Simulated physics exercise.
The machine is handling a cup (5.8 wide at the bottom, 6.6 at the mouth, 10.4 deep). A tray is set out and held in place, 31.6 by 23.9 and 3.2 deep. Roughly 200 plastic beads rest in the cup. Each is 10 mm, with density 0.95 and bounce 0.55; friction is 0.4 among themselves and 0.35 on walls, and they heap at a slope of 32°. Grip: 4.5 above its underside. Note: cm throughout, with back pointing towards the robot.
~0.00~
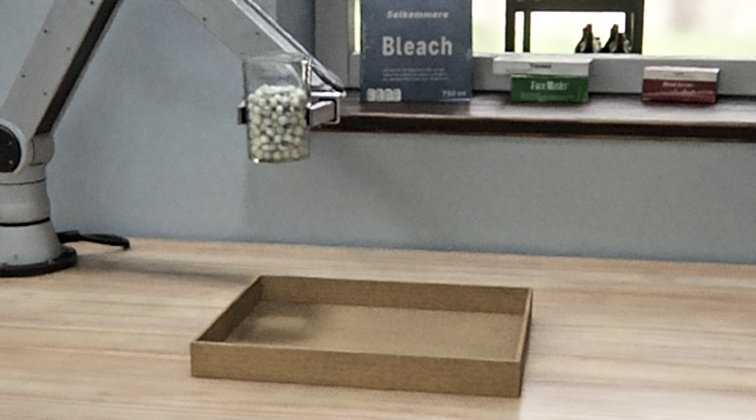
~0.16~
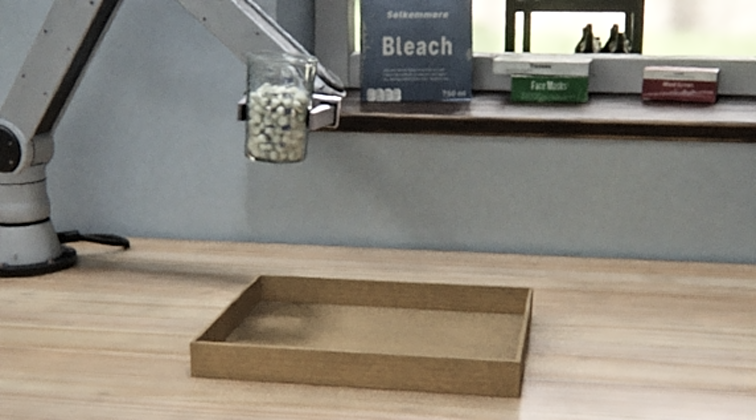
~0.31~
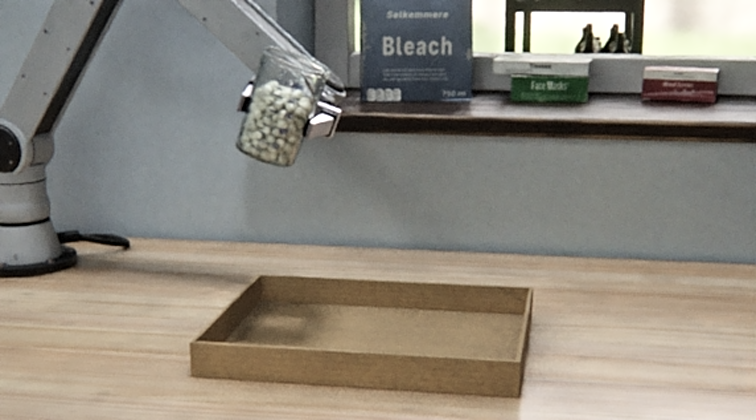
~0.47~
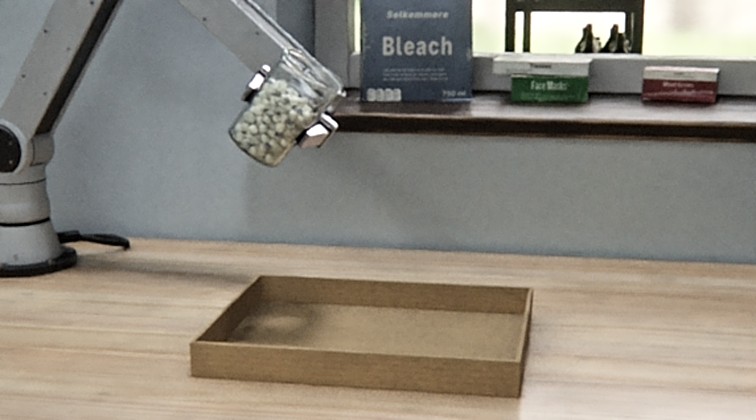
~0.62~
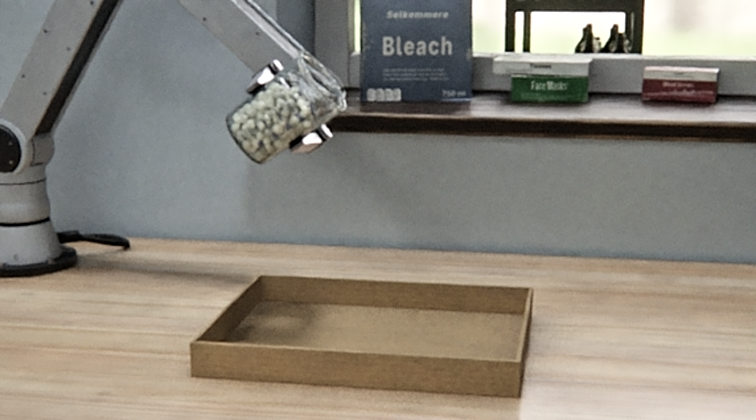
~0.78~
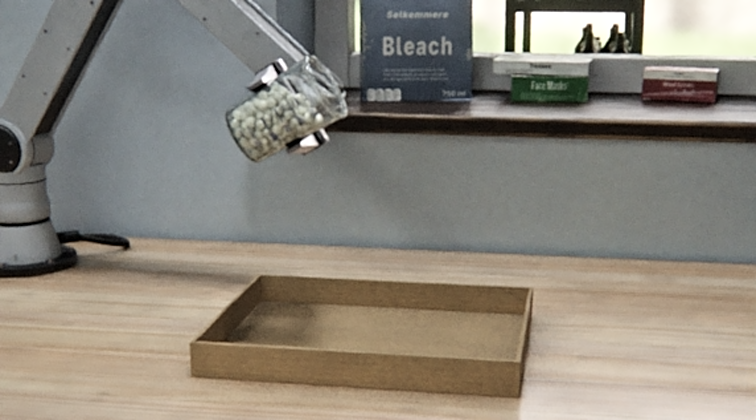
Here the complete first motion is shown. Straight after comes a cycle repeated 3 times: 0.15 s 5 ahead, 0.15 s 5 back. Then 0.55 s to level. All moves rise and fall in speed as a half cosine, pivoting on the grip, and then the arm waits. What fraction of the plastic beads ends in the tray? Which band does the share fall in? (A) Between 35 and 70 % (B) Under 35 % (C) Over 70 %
Option B: Under 35 %.
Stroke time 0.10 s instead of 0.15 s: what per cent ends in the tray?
That change gives some 30 percent.
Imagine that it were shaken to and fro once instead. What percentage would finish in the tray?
I'd expect something close to 5 per cent.
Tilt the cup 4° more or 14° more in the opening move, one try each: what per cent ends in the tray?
It would be around 15 and 45 per cent.
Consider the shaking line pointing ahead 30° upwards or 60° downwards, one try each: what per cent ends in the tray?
Roughly 25 per cent, then 0 per cent.
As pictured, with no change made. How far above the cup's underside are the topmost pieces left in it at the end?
I'd say near 8.5 cm from the bottom.
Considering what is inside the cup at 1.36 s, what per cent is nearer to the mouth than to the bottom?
Roughly 40 per cent.
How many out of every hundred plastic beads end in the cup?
I'd put it close to 90 per cent.
By 1.36 s, tilted 59° forward, highest piece 26 above the table; 189 in the cup, 3 in the tray, 10 in flight or on a rim.
By 1.94 s, tilted 32° forward, highest piece 28 above the table; 179 in the cup, 19 in the tray, 1 on the table or floor, 3 in flight or on a rim.
By 2.43 s, level, highest piece 28 above the table; 179 in the cup, 22 in the tray, 1 on the table or floor.
By 3.48 s, level, highest piece 28 above the table; 179 in the cup, 22 in the tray, 1 on the table or floor.
Final count, 179 in the cup, 22 in the tray, 1 on the table or floor. That is 11 % in the tray.
